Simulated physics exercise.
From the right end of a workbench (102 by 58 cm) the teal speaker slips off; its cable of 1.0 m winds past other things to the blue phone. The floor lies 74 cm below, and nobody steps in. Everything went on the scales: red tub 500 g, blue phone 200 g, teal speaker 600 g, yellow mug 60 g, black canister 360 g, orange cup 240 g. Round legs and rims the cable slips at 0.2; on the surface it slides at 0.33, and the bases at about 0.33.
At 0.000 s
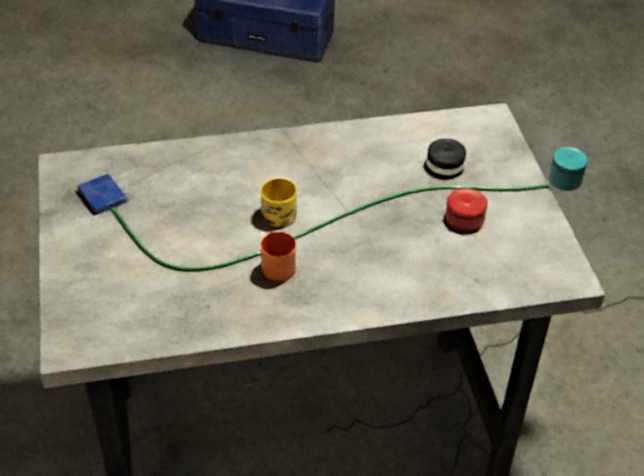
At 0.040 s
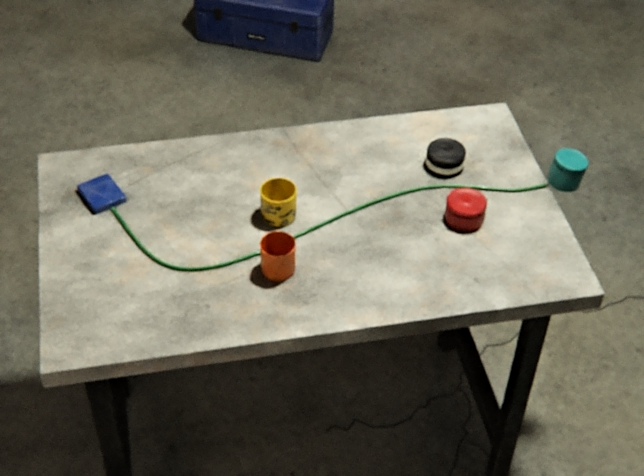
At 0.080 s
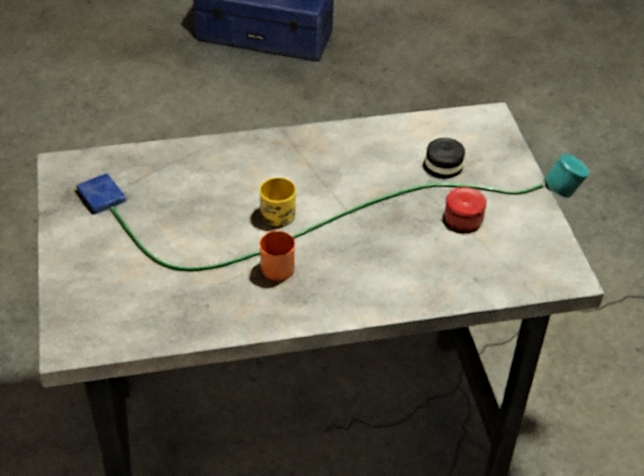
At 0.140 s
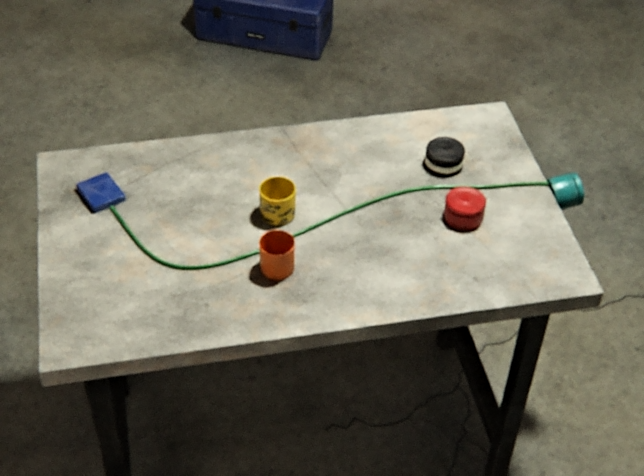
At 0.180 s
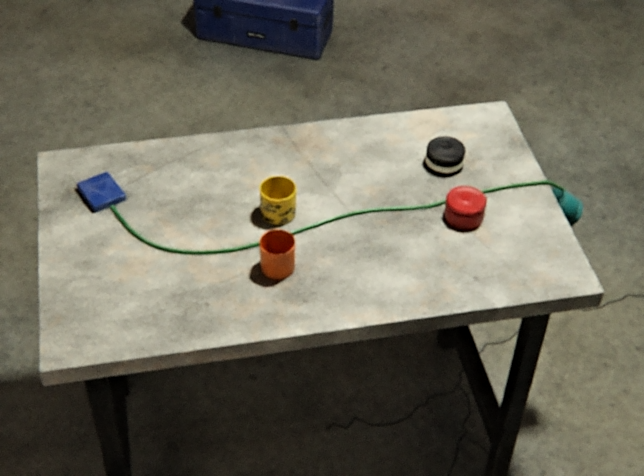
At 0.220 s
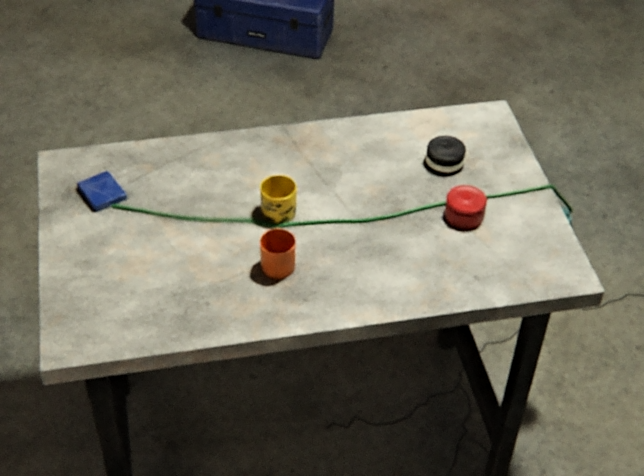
A pale workbench stands on a grey concrete floor with a dark blue case behind it, seen from above by a still camera. A green cable runs from a blue phone at left past a yellow mug, orange cup, black canister and red tub to a teal speaker at the right edge. The speaker tips over the edge and drops mostly behind it, pulling the cable straighter across the top.
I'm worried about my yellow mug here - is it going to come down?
It fails to stay.
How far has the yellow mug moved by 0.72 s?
About: Yellow mug off the top.
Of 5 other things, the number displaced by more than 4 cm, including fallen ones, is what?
After counting, the figure is 2.
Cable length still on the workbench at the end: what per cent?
Roughly 20 per cent of the cable.
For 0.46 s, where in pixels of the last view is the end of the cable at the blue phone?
In the last view it is close to (290, 193).
After 0.5 s, the cable's tail end at (290, 193); yellow mug 30 cm off its start, blue phone 33 cm off its start, teal speaker over the edge.
After 0.7 s, the cable's tail end at (461, 195); yellow mug over the edge, blue phone 68 cm off its start, teal speaker over the edge.
After 1.0 s, the cable's tail end at (470, 188); yellow mug over the edge, blue phone 69 cm off its start at (449, 180), teal speaker over the edge.
After 1.2 s, the cable's tail end at (470, 188); yellow mug over the edge, blue phone 69 cm off its start, teal speaker over the edge.
After 2.4 s, the cable's tail end at (470, 188); yellow mug over the edge, blue phone 69 cm off its start at (449, 180), teal speaker over the edge, red tub 4 cm off its start at (484, 204).
